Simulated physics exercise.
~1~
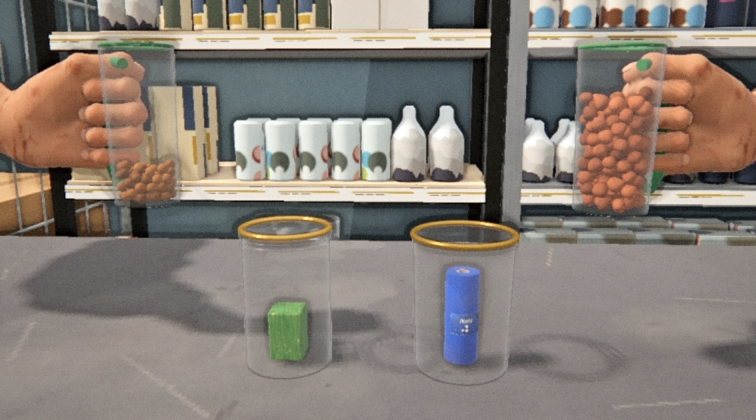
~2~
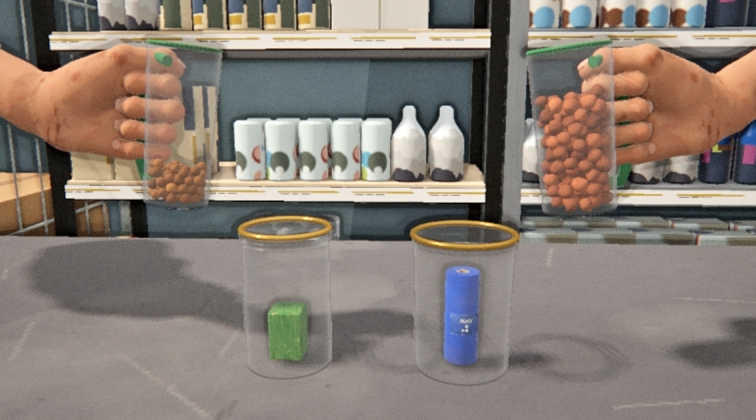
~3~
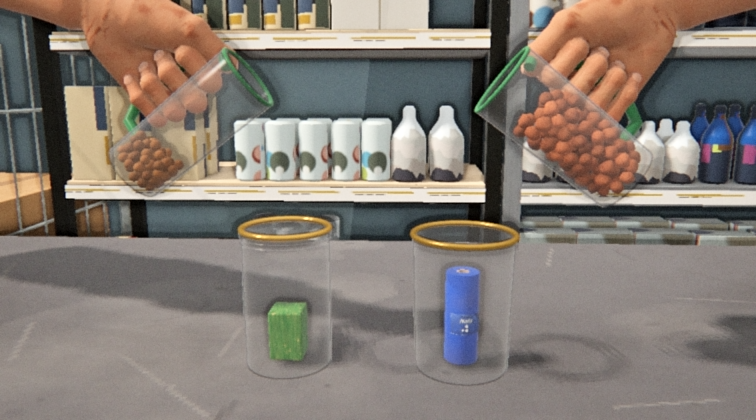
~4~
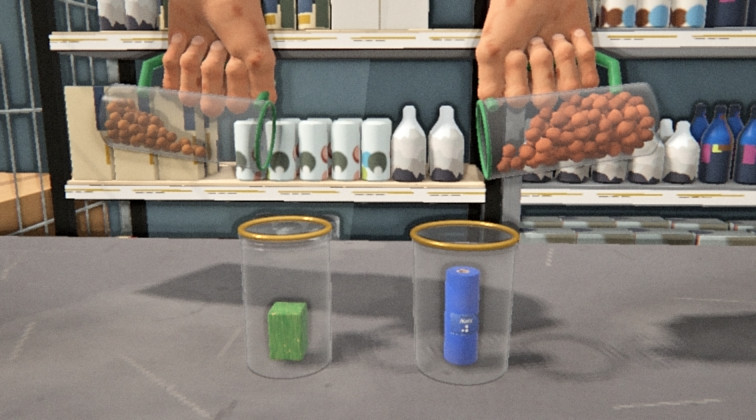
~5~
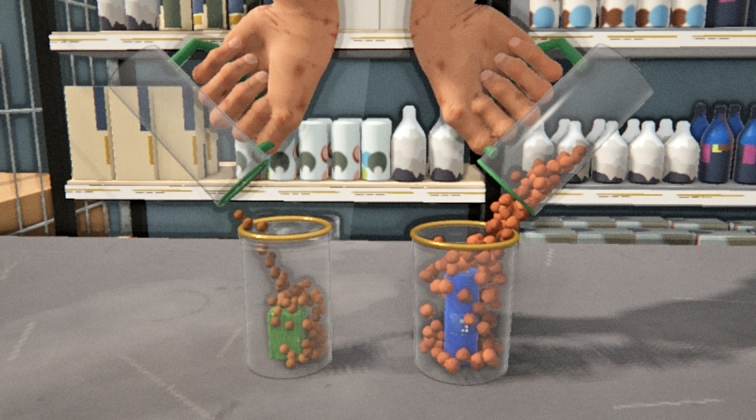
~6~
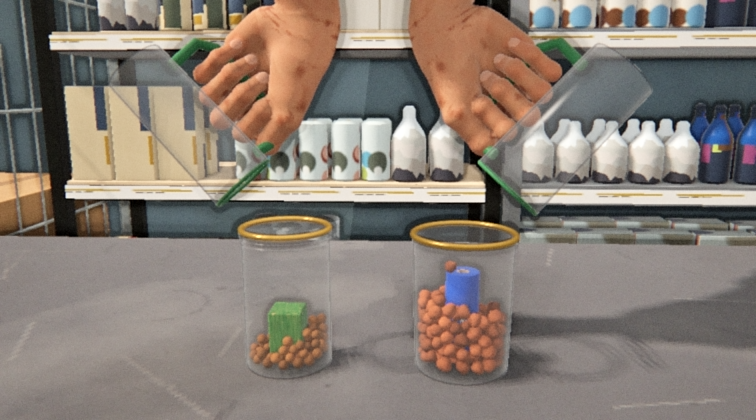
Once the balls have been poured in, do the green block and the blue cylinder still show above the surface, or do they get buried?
Both still show above the surface, with the balls settled around the green block on the left and the blue cylinder on the right.
